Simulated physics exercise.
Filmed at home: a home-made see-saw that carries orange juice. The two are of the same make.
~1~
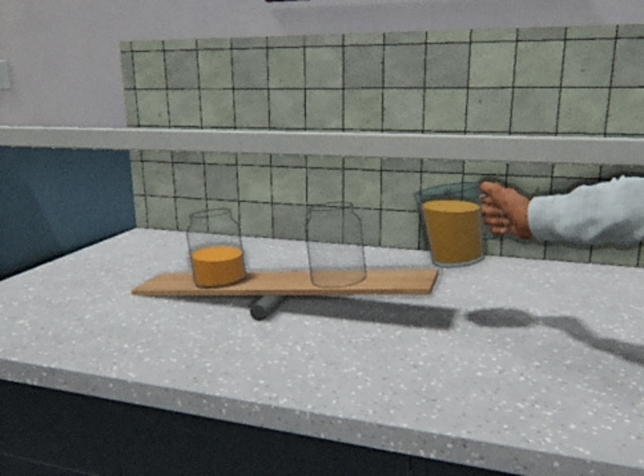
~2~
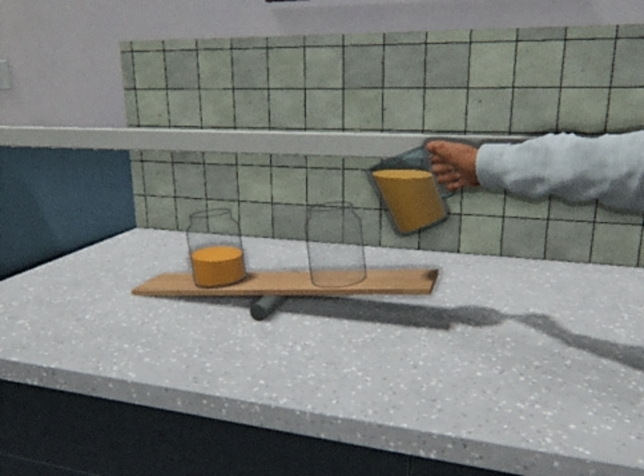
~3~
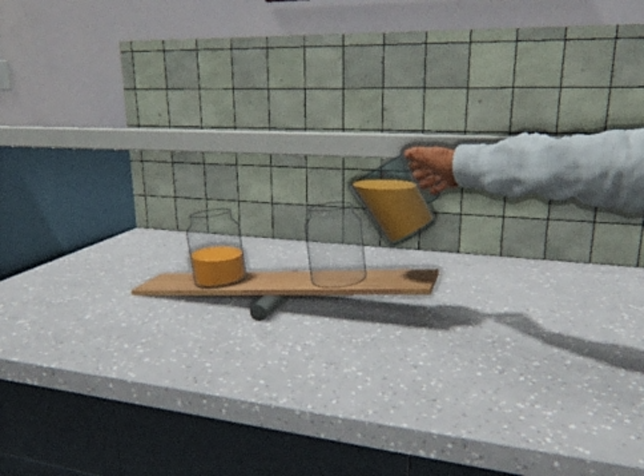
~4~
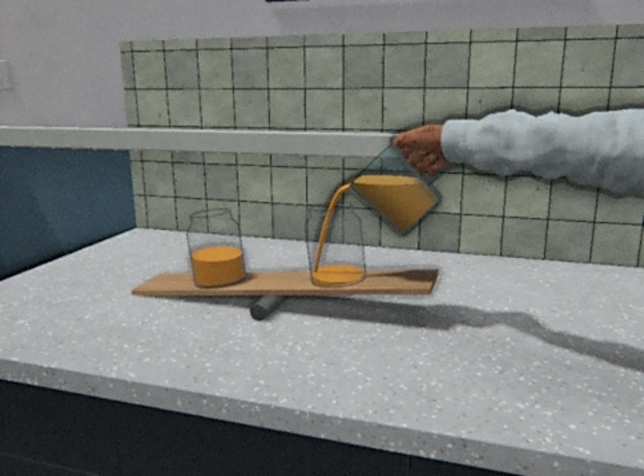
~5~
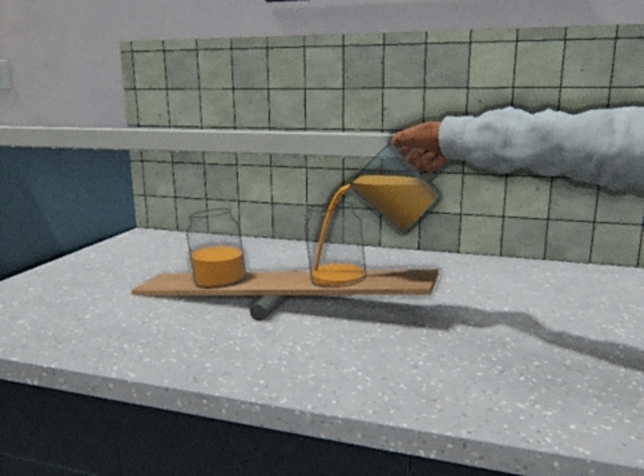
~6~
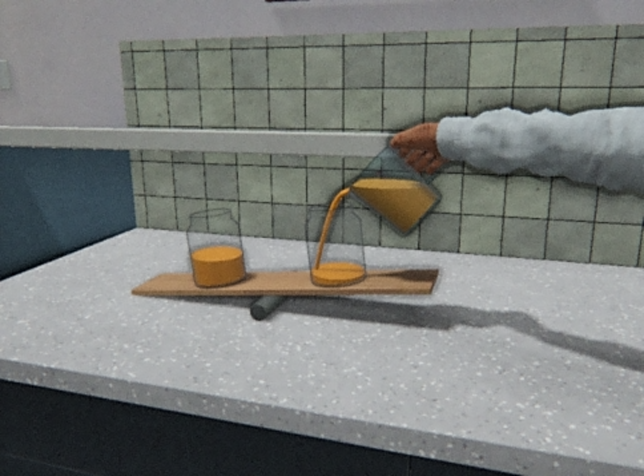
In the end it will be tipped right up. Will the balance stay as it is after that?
No, it tips.
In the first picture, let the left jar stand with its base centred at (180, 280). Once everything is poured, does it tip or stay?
Then it stays put.
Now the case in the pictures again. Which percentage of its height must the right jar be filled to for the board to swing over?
Estimated fill: Near 35 per cent.
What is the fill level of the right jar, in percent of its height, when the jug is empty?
About 55 per cent of its height.
Next, the right jar is about a third full; the board leans as before.
After that, the right jar is about half full; the board has swung over, and that end is down.
Finally, the right jar is about half full; the board has swung over, and that end is down.
